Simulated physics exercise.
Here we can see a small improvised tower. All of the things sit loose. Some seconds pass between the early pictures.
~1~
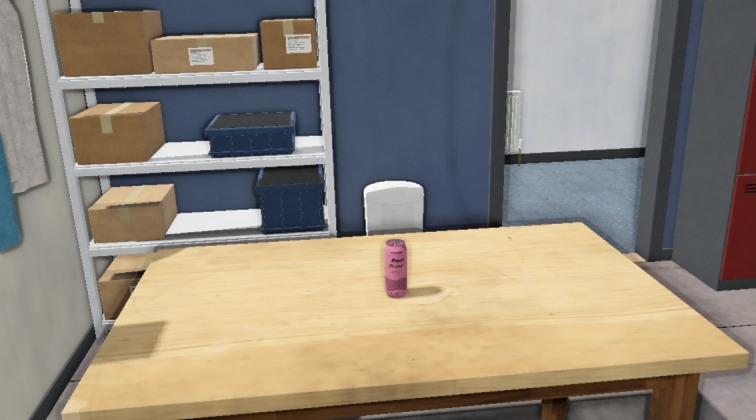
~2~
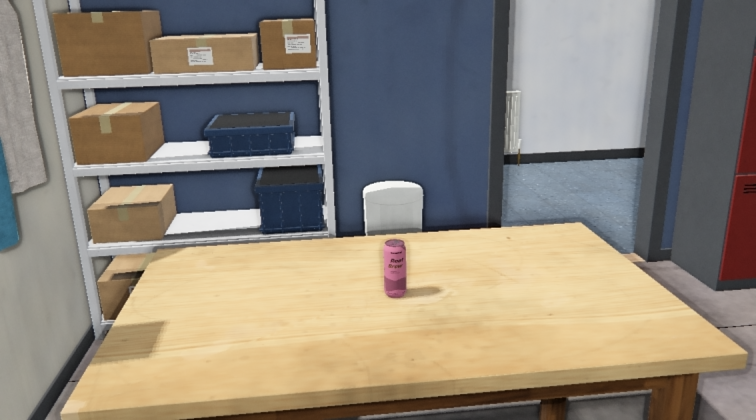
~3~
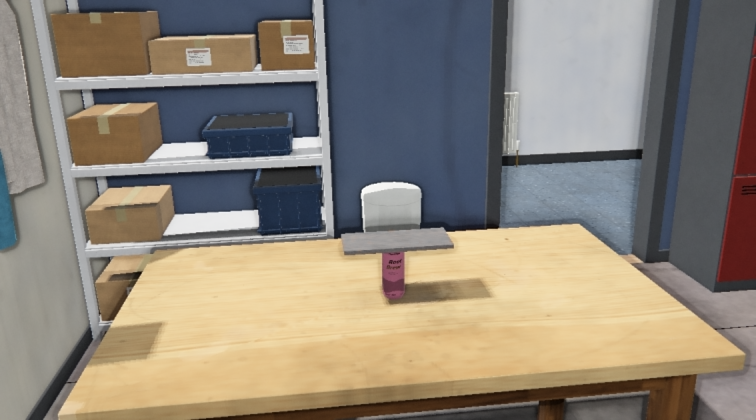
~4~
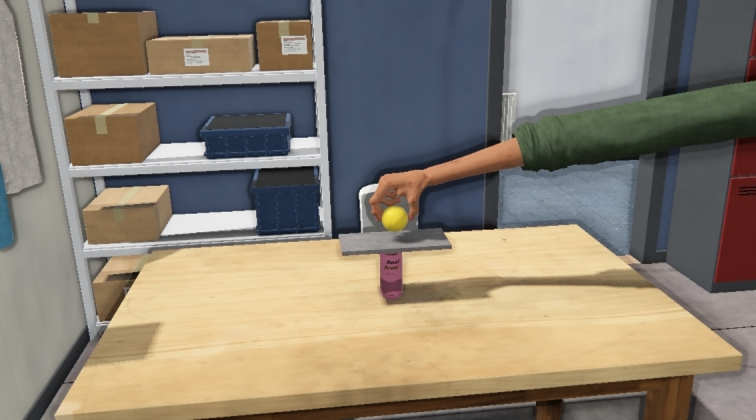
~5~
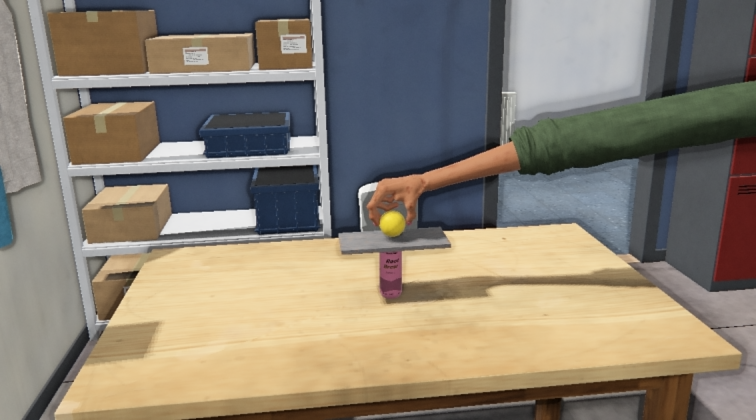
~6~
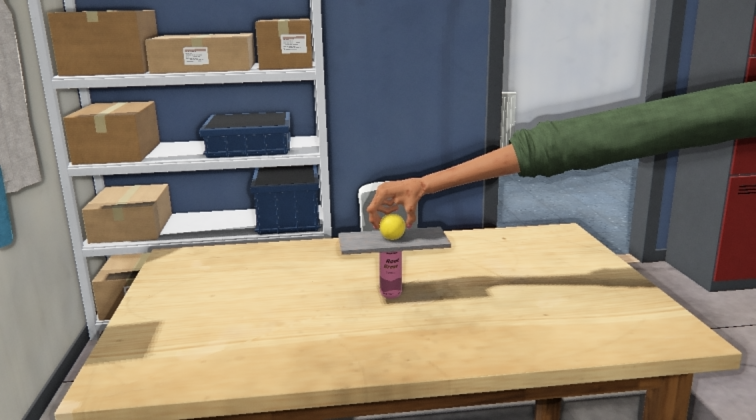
An arm in a green sleeve reaches in from the right over a pale wooden table, seen from slightly above in a storeroom with boxes and blue crates on white shelves at left. A pink can stands alone near the table's middle, then a flat grey board appears on top of it. The hand lowers a yellow lemon onto the board and keeps hold, while the view shifts very slightly.
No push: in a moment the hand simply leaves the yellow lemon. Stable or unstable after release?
Stays in place.
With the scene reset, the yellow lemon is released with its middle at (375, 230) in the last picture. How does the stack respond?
Well, it survives then.
Then, 0.30 s on from there, no change.
Then, 0.70 s on from there, yellow lemon resting near (392, 227).
In the end, all 3 unmoved. At the end, from the last picture's camera, yellow lemon near (392, 227). The stack stays up.
